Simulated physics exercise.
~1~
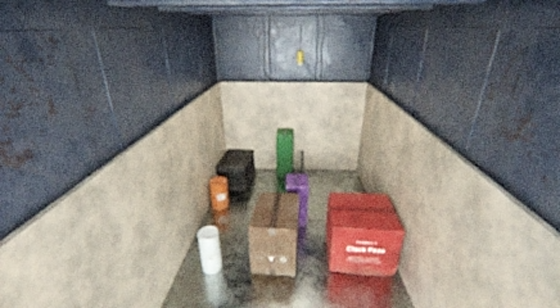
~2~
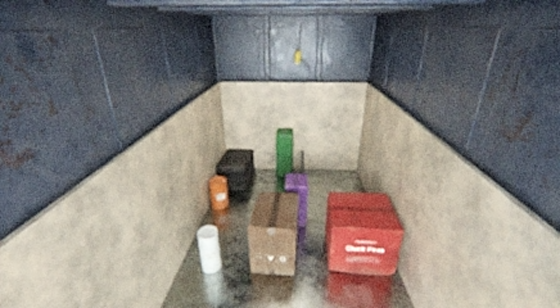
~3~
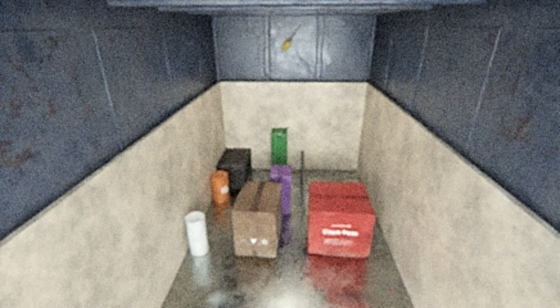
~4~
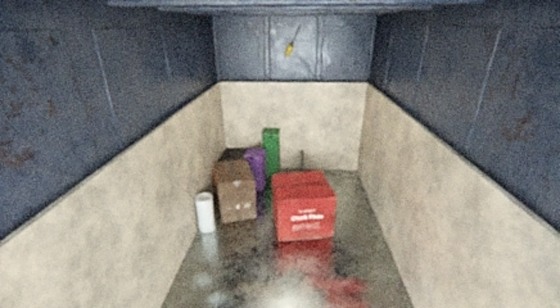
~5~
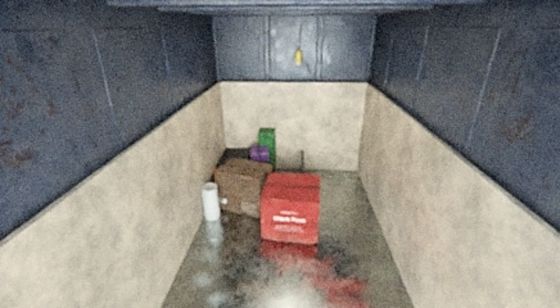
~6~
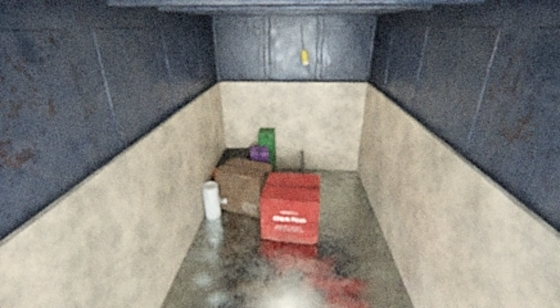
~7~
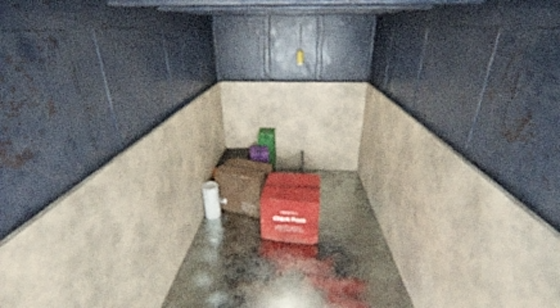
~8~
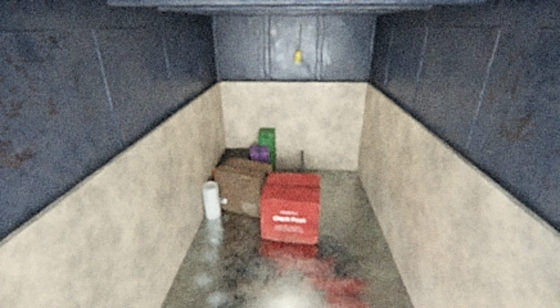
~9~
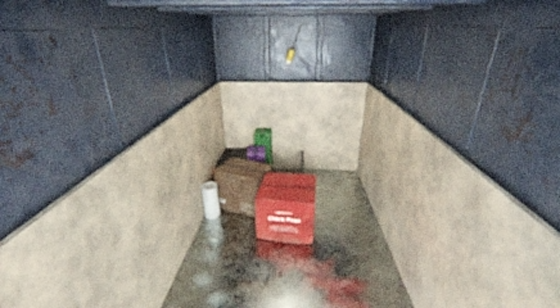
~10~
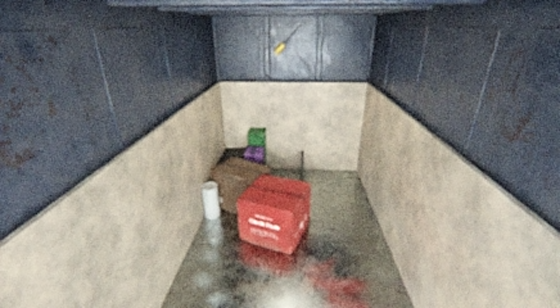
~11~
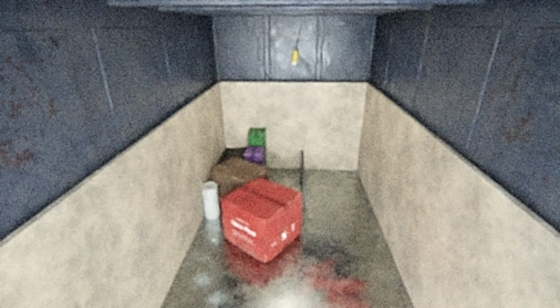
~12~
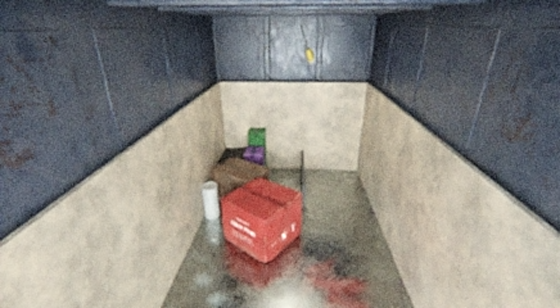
In a narrow container with pale lower walls, a group of boxes and canisters slid forward and left into a cluster by the left wall, still upright, and after a pause the red box slid farther left, turning, and stopped beside the white canister.
